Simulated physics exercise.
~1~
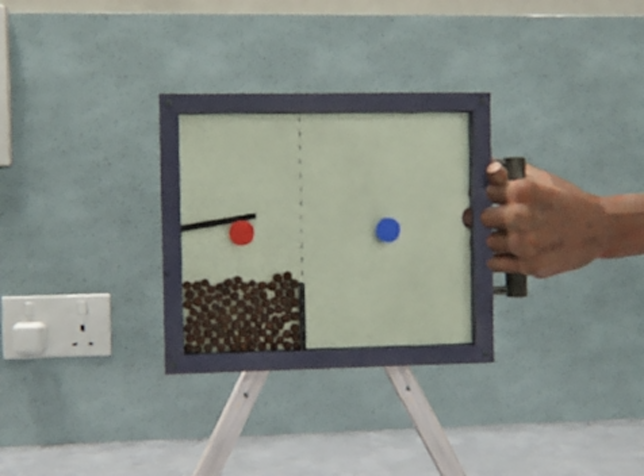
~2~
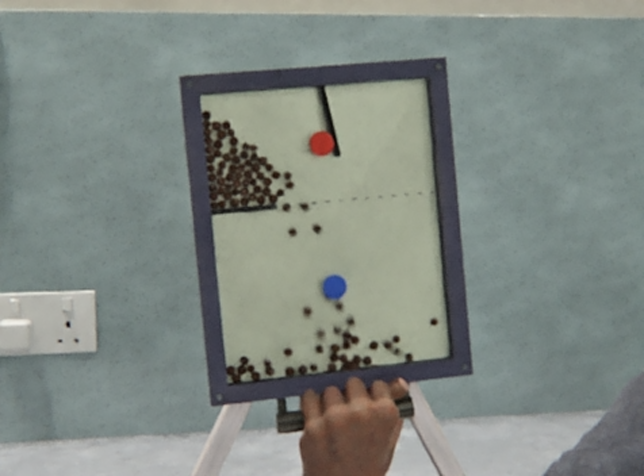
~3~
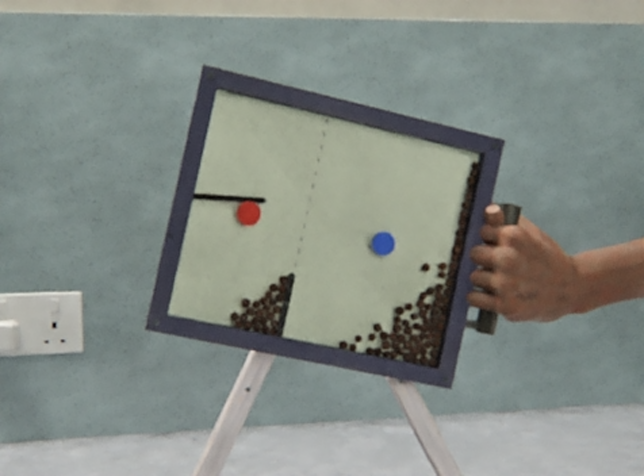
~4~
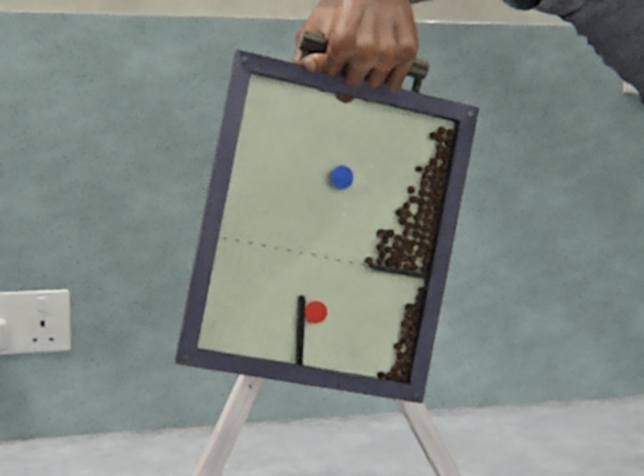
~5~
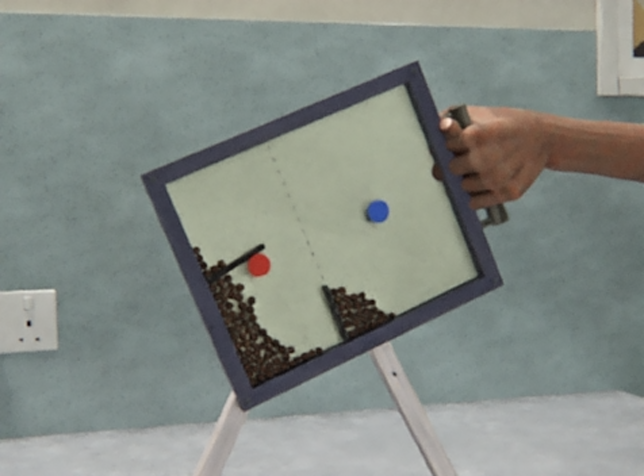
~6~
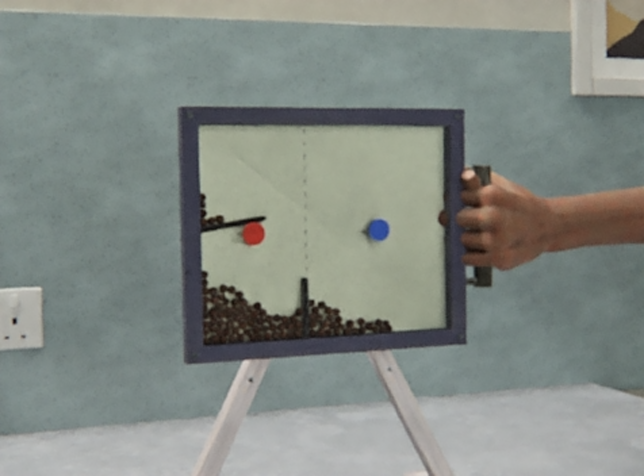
A dark-framed, upright case of small dark beads stands on pale legs before a blue-green wall, seen from the front, with a red dot at left, a blue dot at right and a dashed line between. A hand grips its right-hand handle, the beads heaped at lower left. The hand turns the case clockwise until the handle is at the bottom, and beads spill down past the blue dot. It swings back anticlockwise until the handle is on top, then returns to level. The beads settle either side of a short black divider, mostly left, a few resting on the bar by the red dot.
